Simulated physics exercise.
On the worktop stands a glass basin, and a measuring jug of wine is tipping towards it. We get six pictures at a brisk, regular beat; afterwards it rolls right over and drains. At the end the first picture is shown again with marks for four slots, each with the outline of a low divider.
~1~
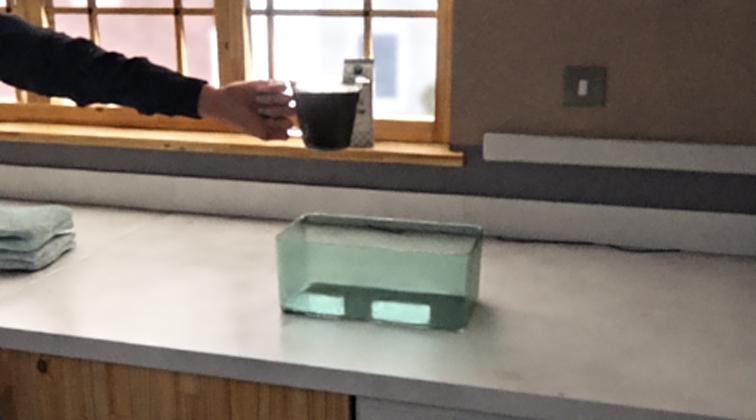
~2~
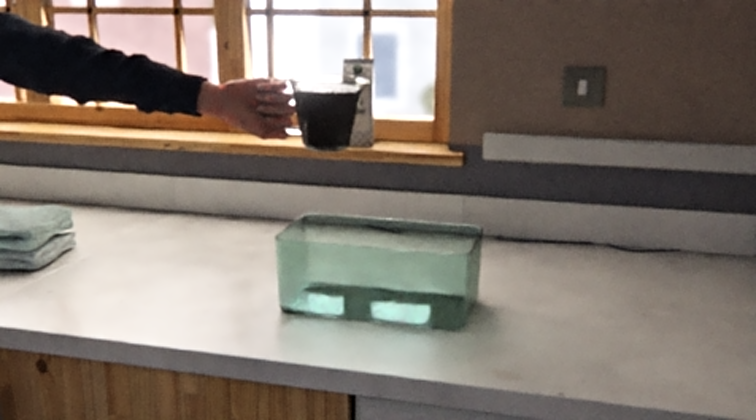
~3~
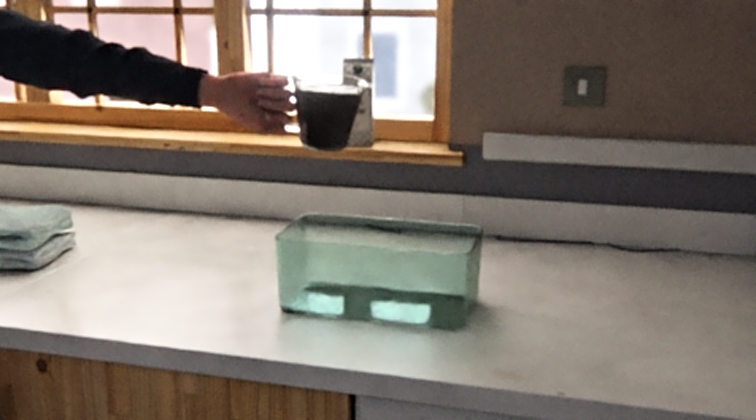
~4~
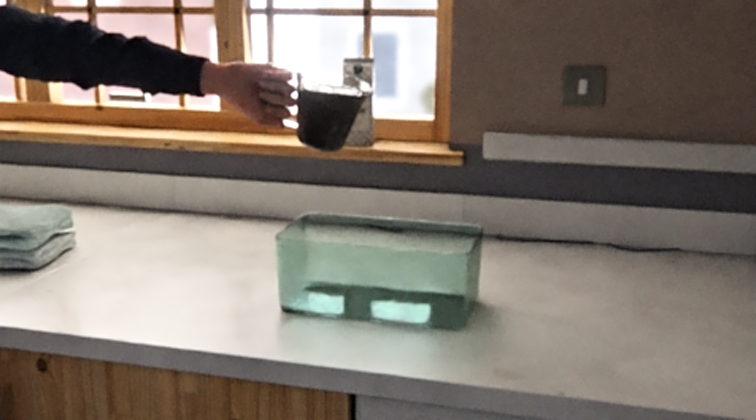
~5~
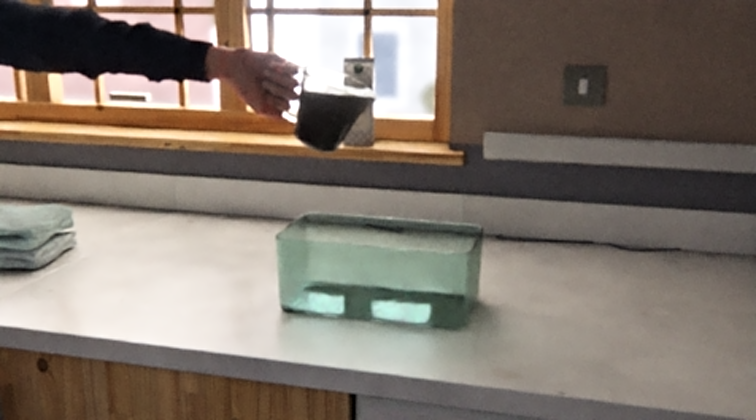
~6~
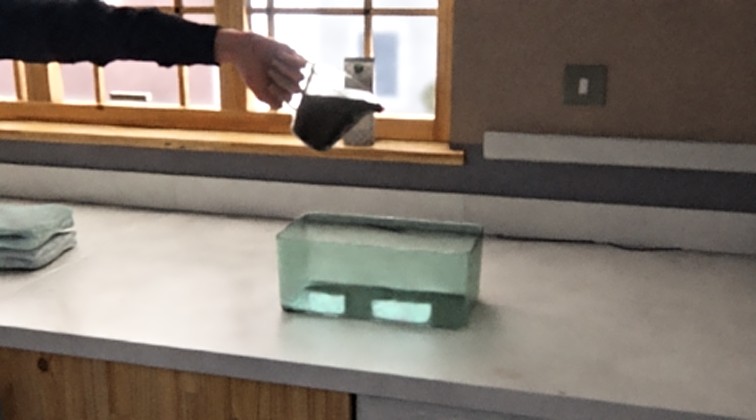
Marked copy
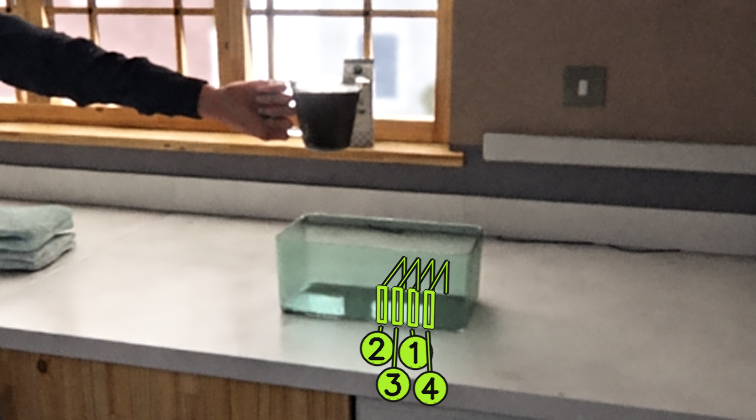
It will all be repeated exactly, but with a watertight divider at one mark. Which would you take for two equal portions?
Best: 3.
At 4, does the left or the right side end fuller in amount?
More ends on the left.
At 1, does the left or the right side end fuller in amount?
The left side.
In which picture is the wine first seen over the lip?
In picture 6.
In lime, 1 at (412, 330); 2 at (381, 326); 3 at (396, 328); 4 at (427, 332).
With 1, about 79 % ends left of the wall and 18 % right of it; 3 % is lost outside.
With 2, about 17 % ends left of the wall and 82 % right of it.
With 3, about 50 % ends left of the wall and 48 % right of it.
With 4, about 93 % ends left of the wall and 3 % right of it; 4 % is lost outside.
